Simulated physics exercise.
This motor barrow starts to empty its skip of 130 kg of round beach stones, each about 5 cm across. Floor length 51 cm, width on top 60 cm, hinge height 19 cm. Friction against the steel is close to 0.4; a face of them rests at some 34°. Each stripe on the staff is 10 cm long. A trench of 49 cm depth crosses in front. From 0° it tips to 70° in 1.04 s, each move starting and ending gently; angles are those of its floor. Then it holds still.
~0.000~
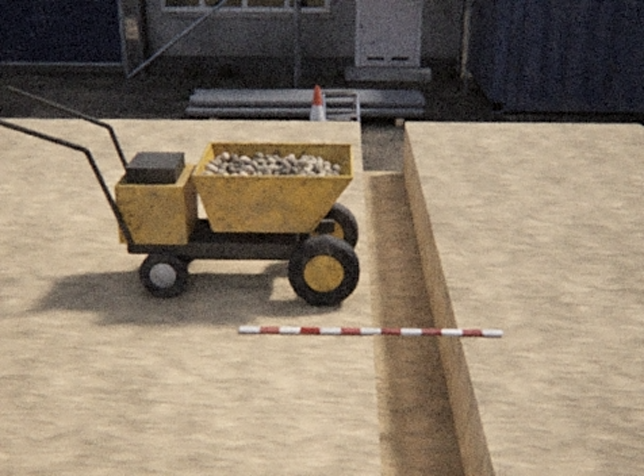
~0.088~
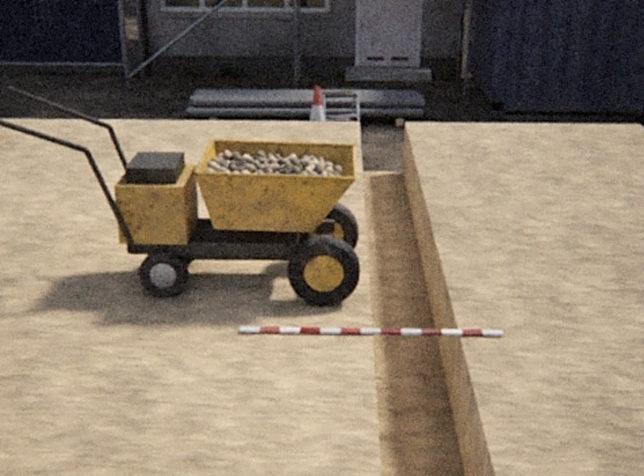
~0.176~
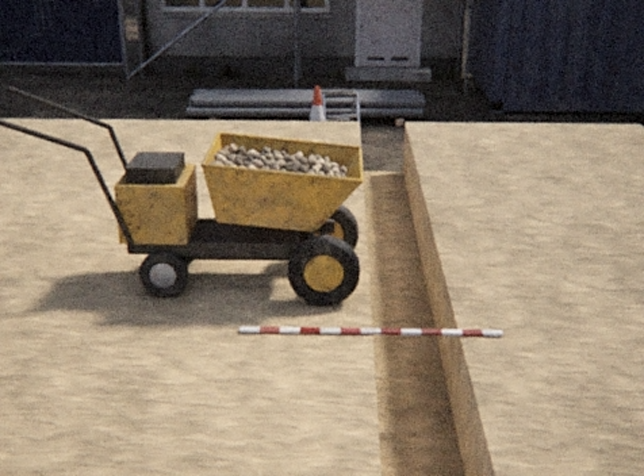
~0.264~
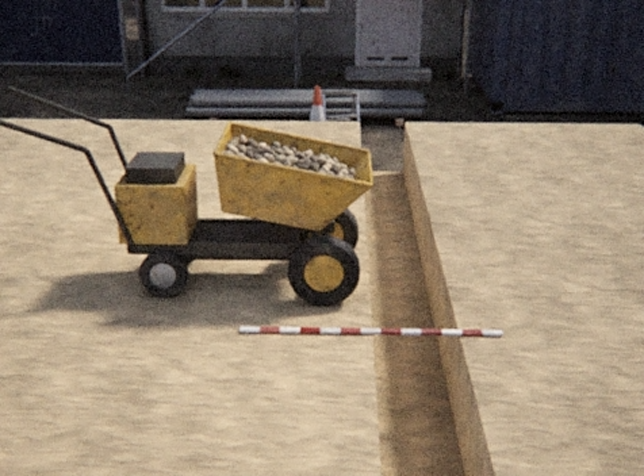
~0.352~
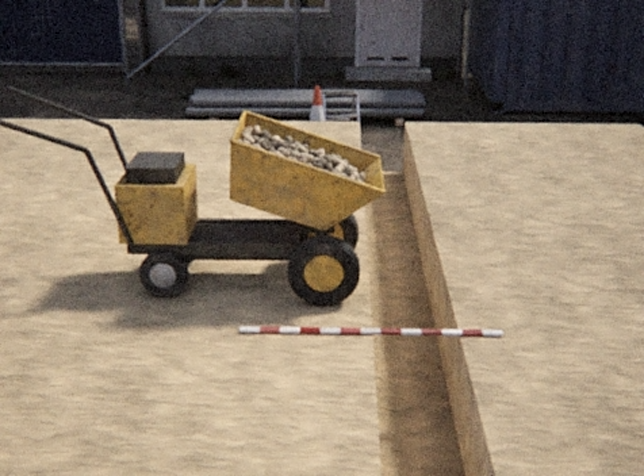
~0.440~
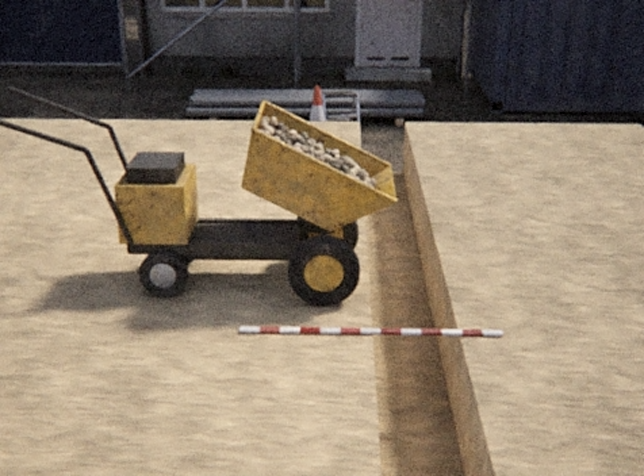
The yellow skip on a small motor barrow, loaded with round stones, tilted slowly at first and then more steeply toward the trench on its right, its left end rising while the wheels stayed still.
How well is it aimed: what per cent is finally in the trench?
Roughly 42 per cent ends in the trench.
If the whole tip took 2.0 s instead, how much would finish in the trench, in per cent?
It would be near 50 per cent.
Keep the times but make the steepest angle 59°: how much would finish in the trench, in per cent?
Then about 35 per cent.
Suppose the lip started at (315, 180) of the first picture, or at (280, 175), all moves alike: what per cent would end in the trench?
About 85 and 100 per cent.
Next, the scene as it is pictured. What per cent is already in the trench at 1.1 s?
Some 10 per cent.
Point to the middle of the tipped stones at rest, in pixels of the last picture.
Near (466, 281).
After 0.8 s the floor is at 59°; 100 % in the skip; the foremost stones are at (426, 225).
After 1.1 s the floor is at 70°; 61 % in the skip, 8 % in the trench, 31 % past the trench; the foremost stones are at (517, 286).
After 1.5 s the floor is at 70°; 28 % in the skip, 14 % in the trench, 58 % past the trench; the foremost stones are at (617, 289).
After 3.4 s the floor is at 70°; 0 % in the skip, 42 % in the trench, 58 % past the trench; the foremost stones are past the picture's edge.
